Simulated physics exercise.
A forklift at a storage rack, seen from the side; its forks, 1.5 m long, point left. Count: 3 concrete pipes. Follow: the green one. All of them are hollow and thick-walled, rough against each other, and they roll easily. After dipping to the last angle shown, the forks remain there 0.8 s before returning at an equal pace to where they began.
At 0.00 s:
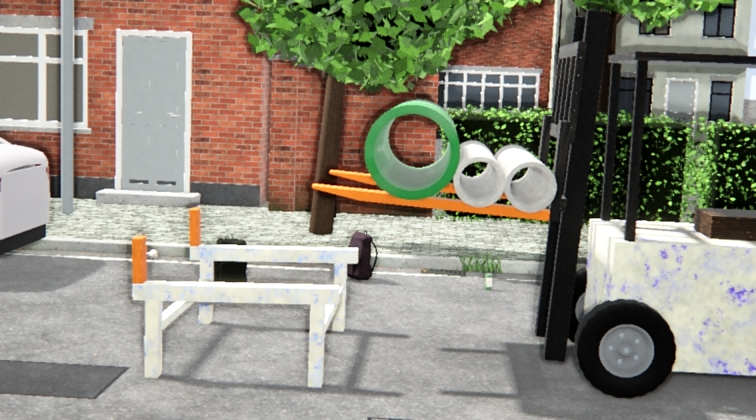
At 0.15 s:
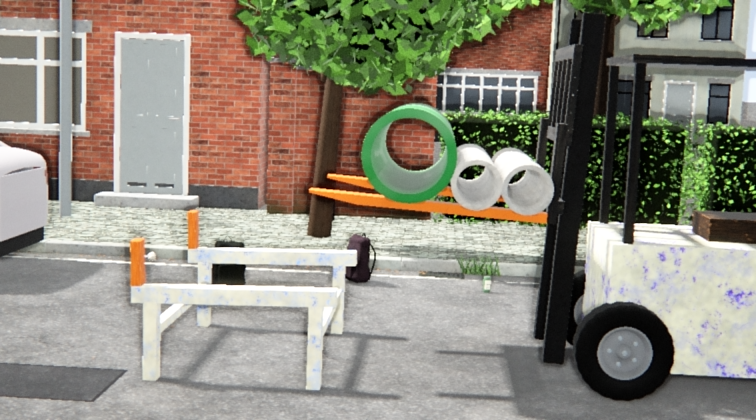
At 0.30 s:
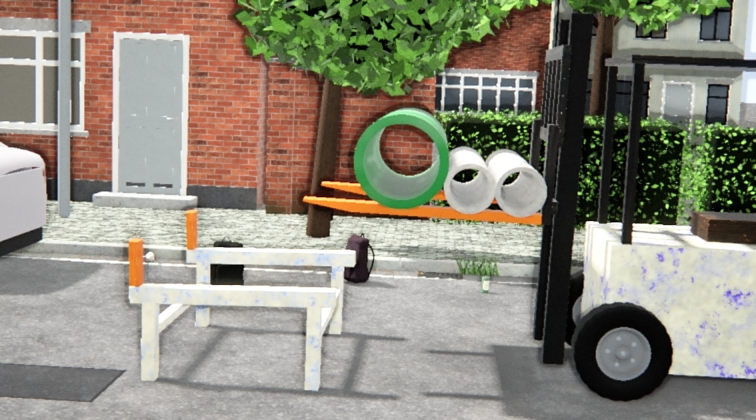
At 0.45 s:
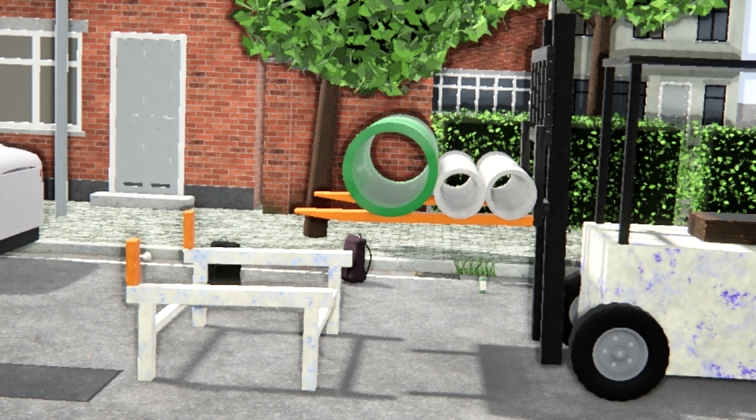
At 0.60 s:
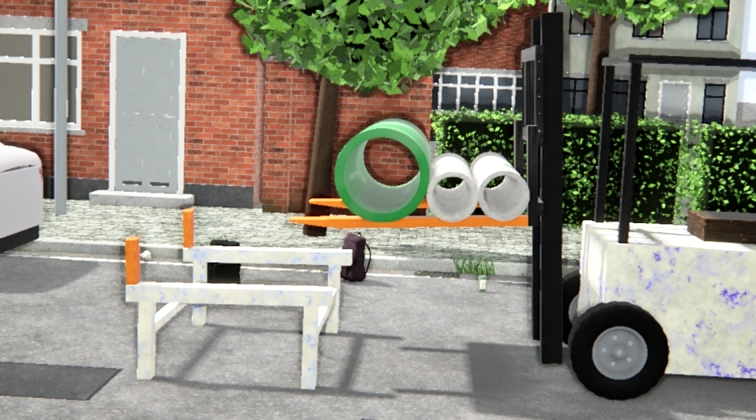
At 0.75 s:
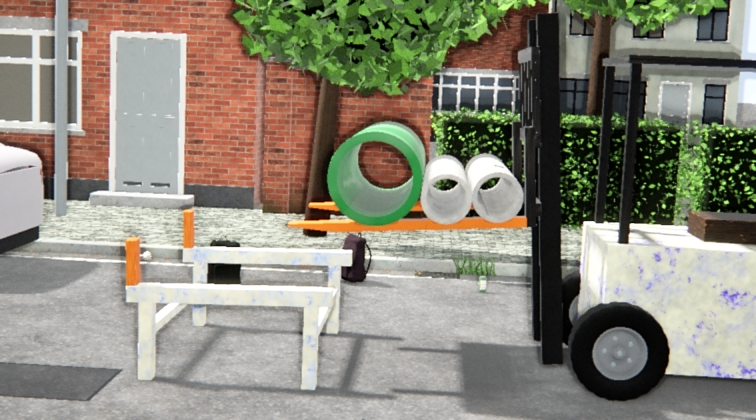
A pale forklift with a black mast stands at the right of a paved street, seen from the side, its orange forks pointing left before a brick house and hedge. The forks carry a large green pipe and two smaller whitish ones, with a low white rack at left. The forks tilt from slightly raised tips to slightly lowered ones, and the pipes shift a little left and down.
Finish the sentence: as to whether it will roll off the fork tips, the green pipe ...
... will.
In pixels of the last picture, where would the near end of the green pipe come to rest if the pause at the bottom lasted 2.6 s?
(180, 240), roughly.
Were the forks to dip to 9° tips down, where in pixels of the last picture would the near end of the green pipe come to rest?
It would finish close to (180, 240) in the last picture.
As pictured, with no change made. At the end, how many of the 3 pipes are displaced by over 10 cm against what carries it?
The answer comes to 1.
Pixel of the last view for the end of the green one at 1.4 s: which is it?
I'd point to somewhere near (333, 180).
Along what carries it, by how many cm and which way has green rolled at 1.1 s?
Green: 15 to the left.
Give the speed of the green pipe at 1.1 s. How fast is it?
It's travelling at about 0.4 m/s.
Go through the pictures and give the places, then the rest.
Green at (412, 152); forks 4° tips up; tips at (318, 187); 3 of the 3 lie directly on the forks, in the first frame.
Green at (409, 156); forks 3° tips up, in the second frame.
Green at (402, 162); forks 1° tips up, in the third frame.
Green at (390, 170); forks 1° tips down; tips at (300, 211), in the fourth frame.
Green at (382, 176); forks 4° tips down, in the fifth frame.
Green at (375, 179); forks 4° tips down; tips at (294, 224), in the sixth frame.
After 1.1 s, green is on the forks, 45 cm from the tips, rolling left; 0 of 3 have left the forks.
After 1.4 s, green is on the forks, 30 cm from the tips, rolling left; 0 of 3 have left the forks.
After 1.7 s, green is on the forks, 15 cm from the tips, rolling left; 0 of 3 have left the forks.
After 2.1 s, green is on the rack, 90 cm from the rack's far end, rolling left; 1 of 3 has left the forks.
At rest (6.3 s), green is on the rack, 35 cm from the rack's far end; 1 of 3 has left the forks.
